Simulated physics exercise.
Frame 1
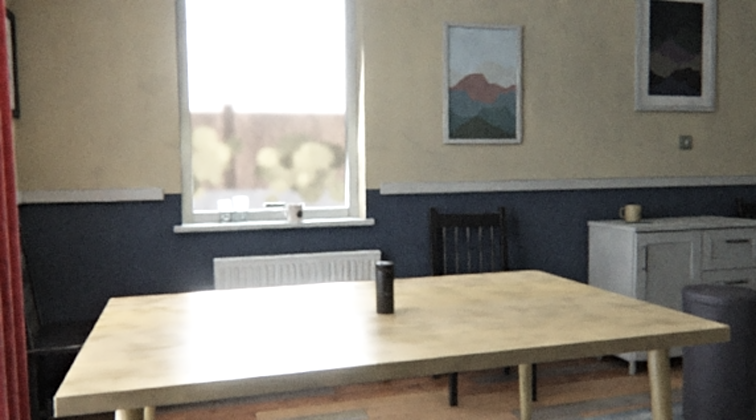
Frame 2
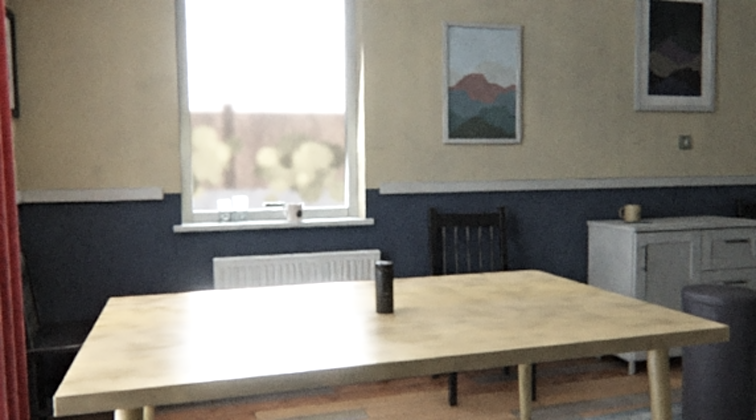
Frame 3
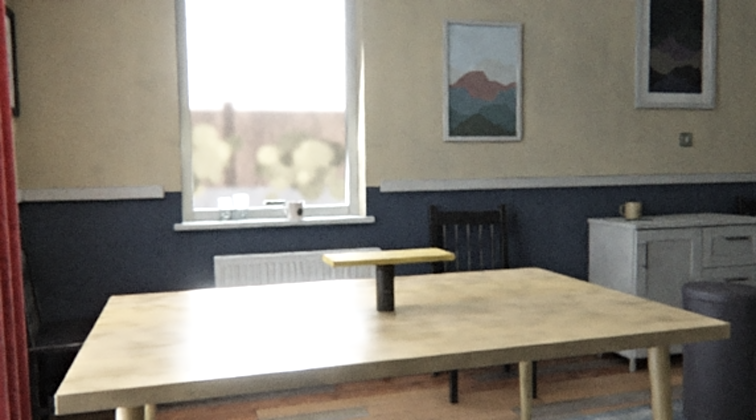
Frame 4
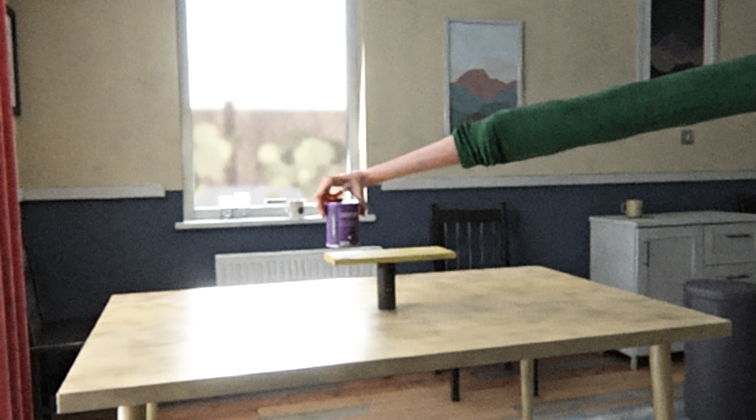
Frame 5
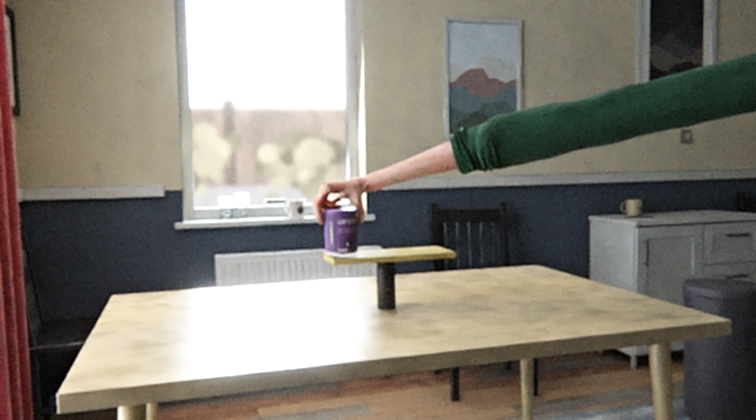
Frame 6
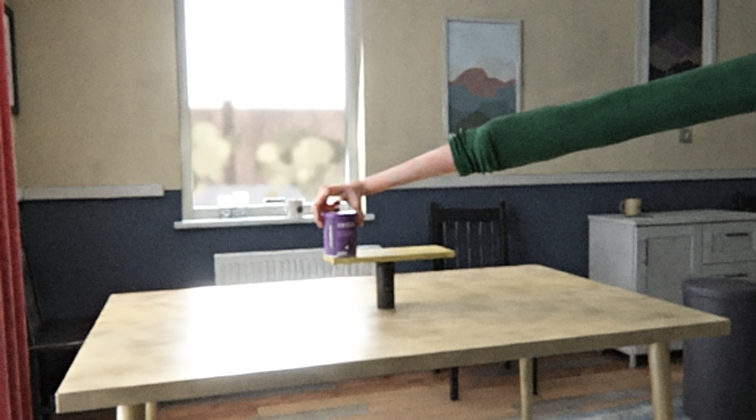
On a table, a hand lowers a purple tin onto a board's left end.
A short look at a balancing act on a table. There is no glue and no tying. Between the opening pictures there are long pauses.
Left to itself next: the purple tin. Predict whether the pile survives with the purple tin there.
I predict it will be unstable.
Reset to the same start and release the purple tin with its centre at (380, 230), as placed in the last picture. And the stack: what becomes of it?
The stack then stays standing.
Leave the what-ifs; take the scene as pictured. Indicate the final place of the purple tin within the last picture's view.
Near (308, 300).
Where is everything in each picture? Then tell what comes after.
In the first frame, the last thing is not in view yet.
In the second frame, the last thing is not in view yet.
In the third frame, the last thing is not in view yet; yellow board (388, 257).
In the fourth frame, still above its spot; purple tin (343, 224); yellow board (389, 256).
In the fifth frame, still above its spot; purple tin (341, 231); yellow board (389, 255).
In the sixth frame, in place under the hand; purple tin (340, 234); yellow board (388, 255).
Then, 0.30 s on from there, purple tin now fallen; yellow board turned 41° from how it was put.
Then, 0.40 s on from there, yellow board turned 70° from how it was put.
Then, 1.30 s on from there, yellow board on its side.
Then, 1.60 s on from there, yellow board now fallen.
In the end, fallen, yellow board and purple tin; black shaker unmoved. At the end, from the last picture's camera, purple tin near (308, 300). The stack comes apart.
